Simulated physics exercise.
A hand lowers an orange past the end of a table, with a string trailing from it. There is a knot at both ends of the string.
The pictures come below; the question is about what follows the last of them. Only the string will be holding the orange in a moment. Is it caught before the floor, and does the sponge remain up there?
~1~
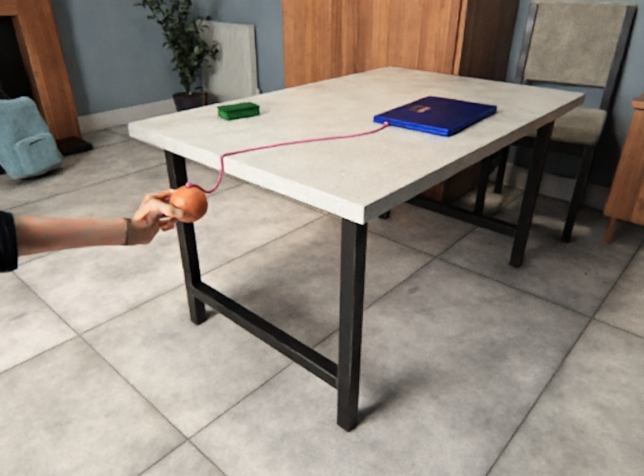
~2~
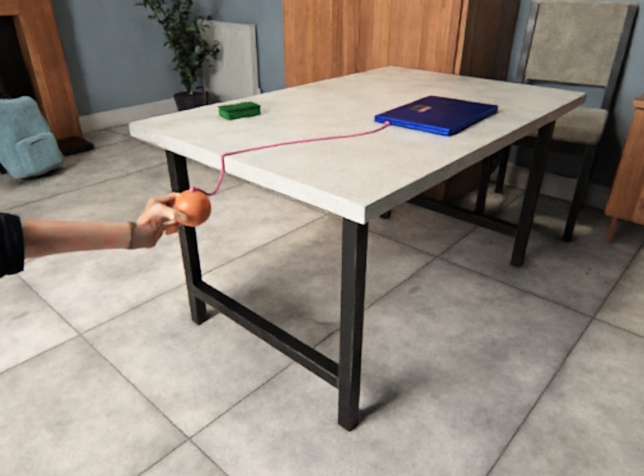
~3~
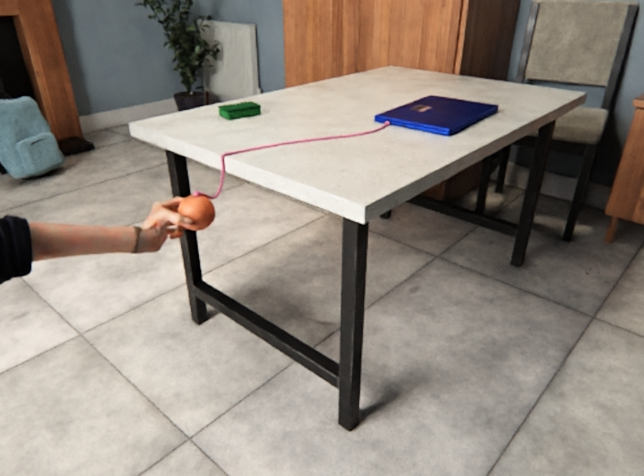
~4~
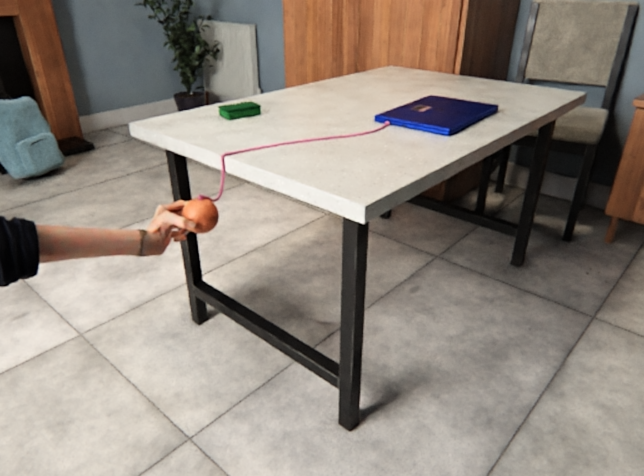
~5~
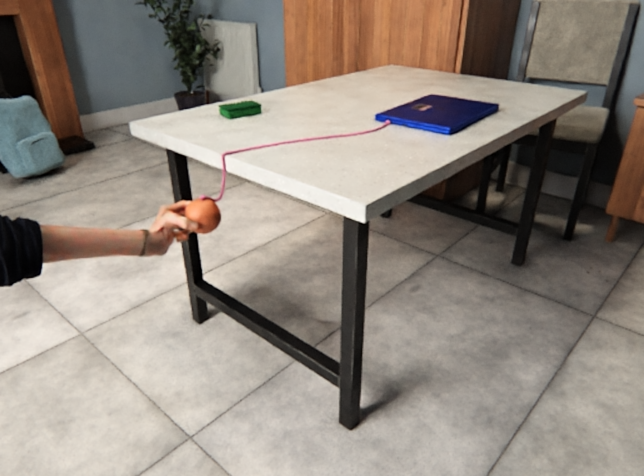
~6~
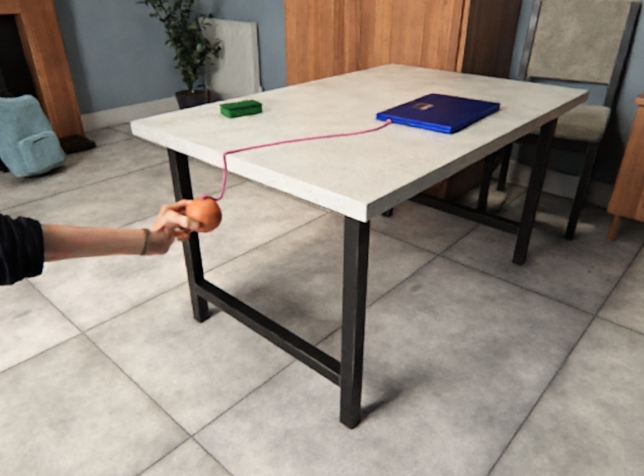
Well, the orange stays aloft; as for the sponge, it holds its position.
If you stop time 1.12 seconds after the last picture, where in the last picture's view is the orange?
Near (243, 260).
Then, 0.44 s on from there, orange off the ground near (264, 224); laptop in place; sponge in place.
Then, 1.12 s on from there, orange off the ground near (243, 260); laptop in place; sponge in place.
Then, 2.02 s on from there, orange off the ground near (247, 257); laptop in place; sponge in place.
In the end, orange off the ground near (229, 262); laptop in place; sponge in place. The orange ends up dangling and the sponge keeps its place.
